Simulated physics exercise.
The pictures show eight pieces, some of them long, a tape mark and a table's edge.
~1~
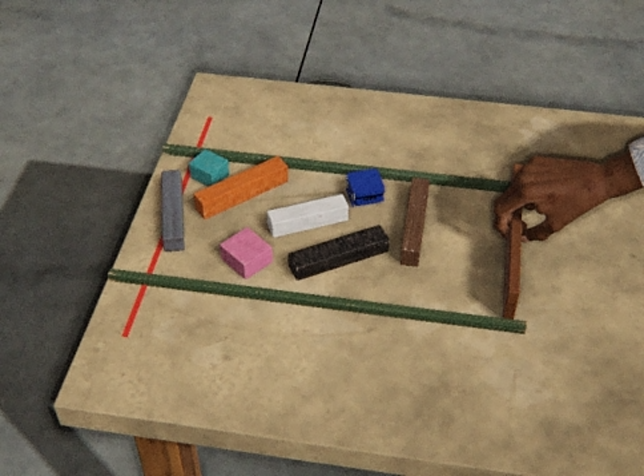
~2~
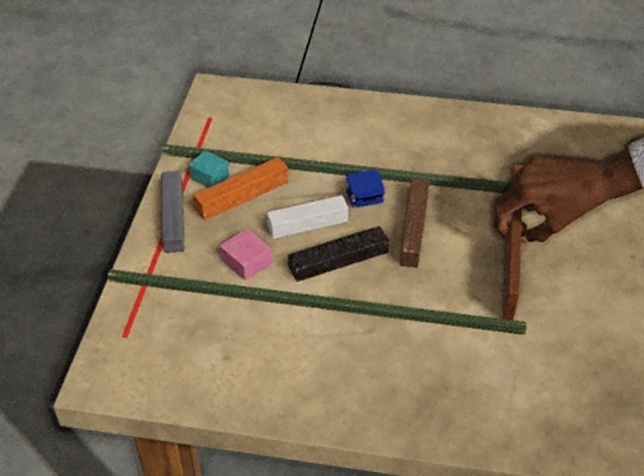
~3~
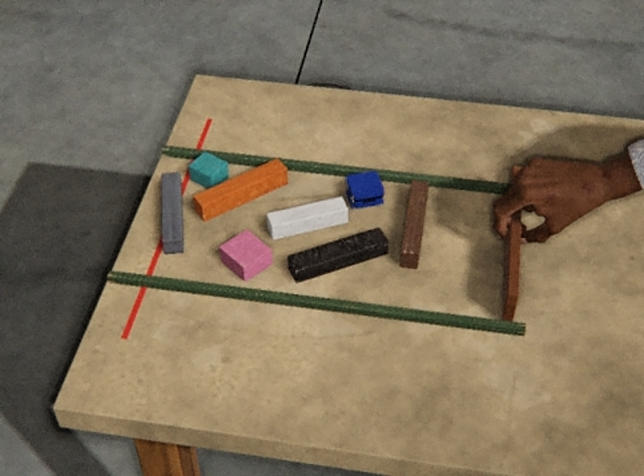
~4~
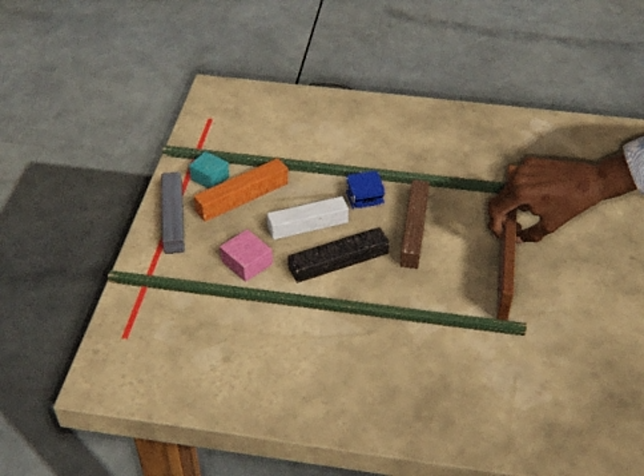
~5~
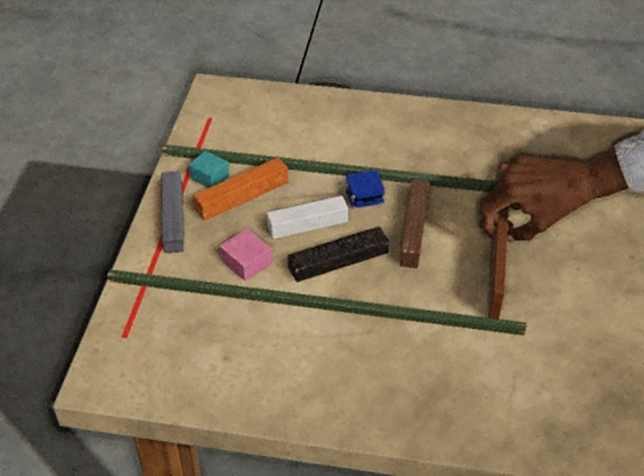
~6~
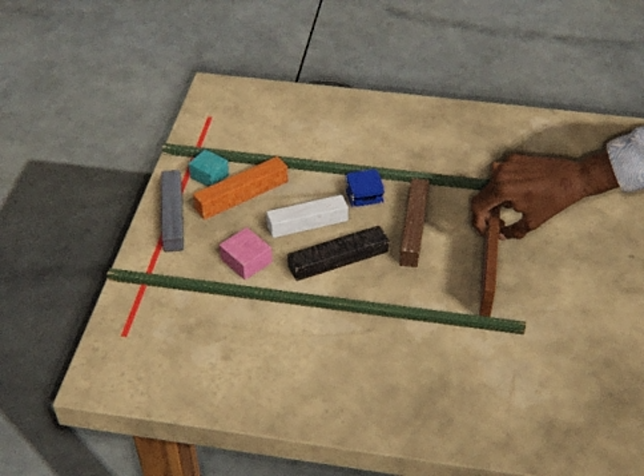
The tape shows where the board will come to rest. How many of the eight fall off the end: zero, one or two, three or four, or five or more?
The number that fall off is five or more.
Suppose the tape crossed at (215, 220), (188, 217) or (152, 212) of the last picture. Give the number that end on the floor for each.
The counts: 2, 4 and 7.
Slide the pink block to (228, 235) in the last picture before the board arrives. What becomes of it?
The pink block is lost.
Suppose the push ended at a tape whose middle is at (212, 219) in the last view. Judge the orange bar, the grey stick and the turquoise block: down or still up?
The orange bar remains up, the grey stick tumbles off, the turquoise block tumbles off.
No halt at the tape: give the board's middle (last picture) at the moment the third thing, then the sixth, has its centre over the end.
Its middle is around (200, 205) and later (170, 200).
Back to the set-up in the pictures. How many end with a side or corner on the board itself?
1 of them.
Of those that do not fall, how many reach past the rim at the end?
That would be 2.
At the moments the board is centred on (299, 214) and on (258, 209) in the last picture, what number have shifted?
The counts are 6 and 8.
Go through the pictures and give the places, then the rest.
The first frame shows grey stick (173, 210); turquoise block (209, 169); orange bar (242, 187); board (514, 239); tape (172, 215).
The second frame shows turquoise block (209, 170); blue case (365, 190).
The third frame shows orange bar (241, 190); white bar (308, 218).
The fourth frame shows grey stick (173, 212); brown bar (415, 223).
The fifth frame shows turquoise block (209, 171); black bar (339, 254).
The sixth frame shows grey stick (172, 210); turquoise block (209, 169); orange bar (242, 188); board (492, 237); tape (172, 214).
Soon after, none off yet; grey stick at rest near (172, 210); turquoise block at rest near (209, 169); orange bar at rest near (242, 188).
After that, none off yet; grey stick at rest near (171, 210); turquoise block at rest near (209, 169); orange bar displaced a little near (224, 187).
And then, none off yet; grey stick displaced a little near (128, 206); turquoise block displaced well along near (150, 163); orange bar displaced about its own width near (164, 181).
In the end, the number that fall off is five or more; gone, white bar, pink block, orange bar, turquoise block and grey stick.
